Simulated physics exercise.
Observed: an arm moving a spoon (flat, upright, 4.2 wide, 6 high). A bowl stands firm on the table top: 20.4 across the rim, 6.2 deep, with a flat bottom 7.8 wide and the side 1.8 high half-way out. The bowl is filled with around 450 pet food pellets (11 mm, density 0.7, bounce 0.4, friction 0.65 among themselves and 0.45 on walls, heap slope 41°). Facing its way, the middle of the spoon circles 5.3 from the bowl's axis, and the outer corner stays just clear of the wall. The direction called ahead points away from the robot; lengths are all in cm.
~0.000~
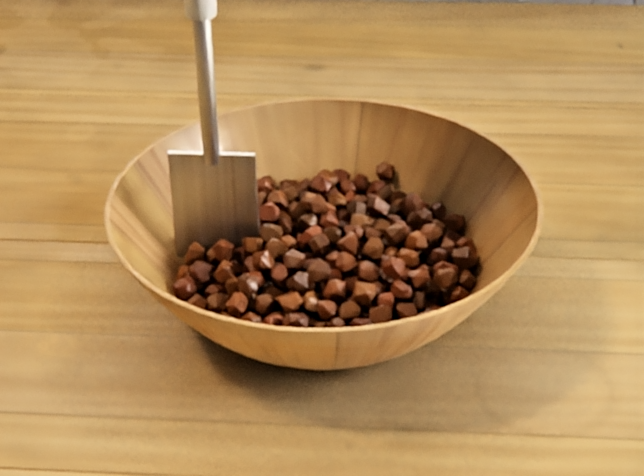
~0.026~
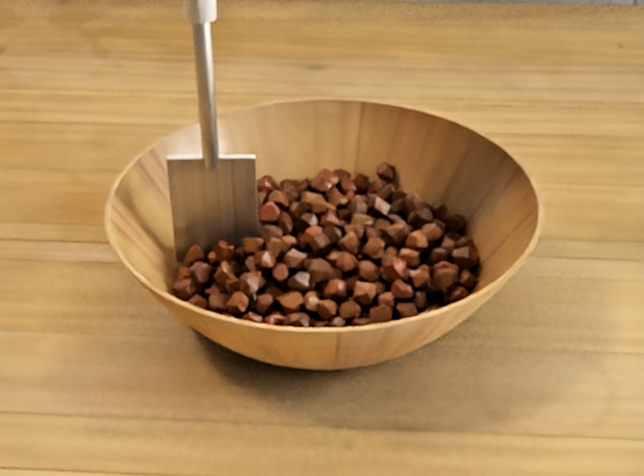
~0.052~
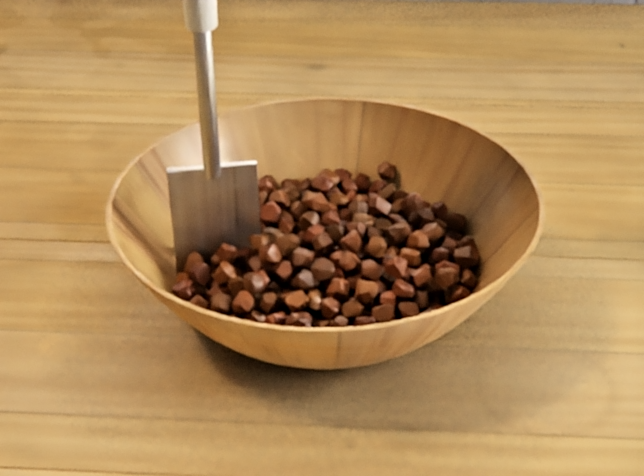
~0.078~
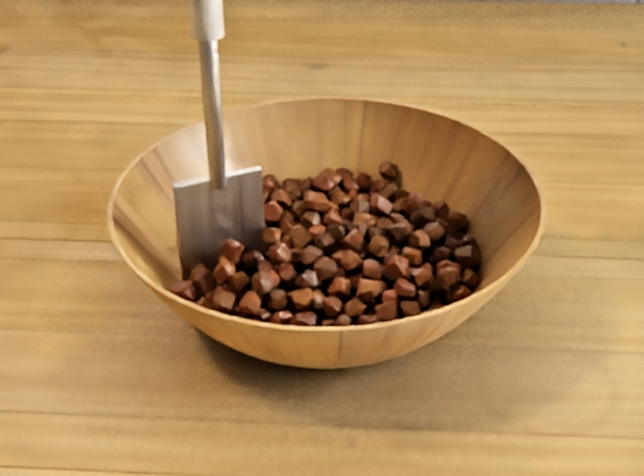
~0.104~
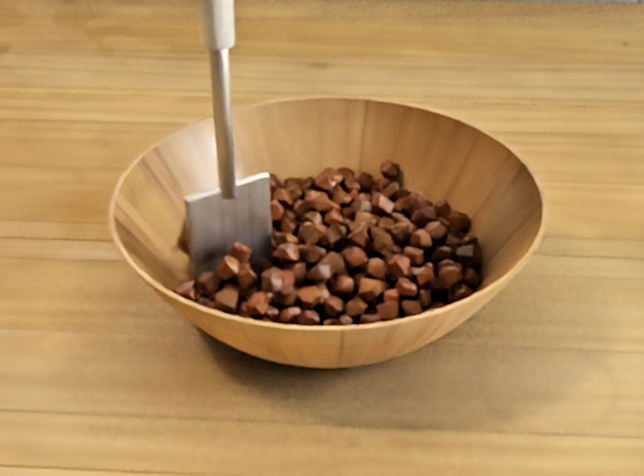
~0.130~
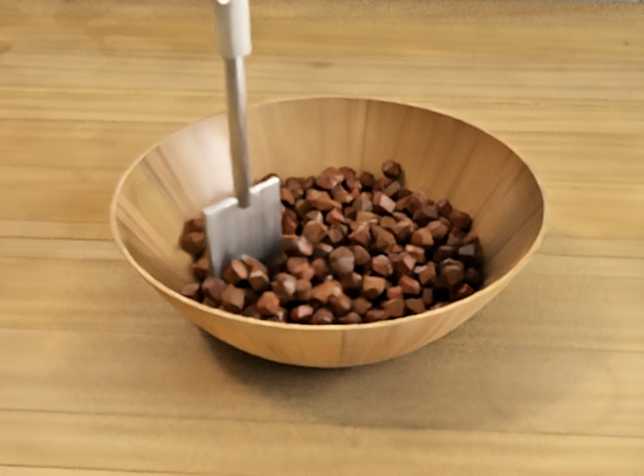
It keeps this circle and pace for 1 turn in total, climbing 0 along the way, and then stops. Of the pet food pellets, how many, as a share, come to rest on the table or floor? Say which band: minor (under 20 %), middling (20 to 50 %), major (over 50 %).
Band: Minor.
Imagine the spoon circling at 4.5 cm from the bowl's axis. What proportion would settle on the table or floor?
In that case roughly 10 per cent.
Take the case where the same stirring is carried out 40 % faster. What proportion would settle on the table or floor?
Then roughly 15 per cent.
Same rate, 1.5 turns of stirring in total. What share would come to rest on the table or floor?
About 15 per cent.
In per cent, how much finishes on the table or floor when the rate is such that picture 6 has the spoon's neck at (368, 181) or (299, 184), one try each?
Some 35 and 25 %.
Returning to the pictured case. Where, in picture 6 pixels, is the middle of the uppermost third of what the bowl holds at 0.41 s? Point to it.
That third sits centred at about (449, 208).
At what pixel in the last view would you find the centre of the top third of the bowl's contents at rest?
(225, 263).
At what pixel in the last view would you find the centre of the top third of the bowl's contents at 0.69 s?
I'd point to about (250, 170).
After 0.41 s, 169° round, highest piece 8 above the table; 445 in the bowl, 2 in flight or on the tool.
After 0.69 s, 291° round, highest piece 8 above the table; 425 in the bowl, 16 on the table or floor, 6 in flight or on the tool.
After 1.03 s, 0° round, highest piece 7 above the table; 412 in the bowl, 35 on the table or floor.
After 1.73 s, 0° round, highest piece 7 above the table; 412 in the bowl, 35 on the table or floor.
In the end, 412 in the bowl, 35 on the table or floor. That is 8 % on the table or floor.
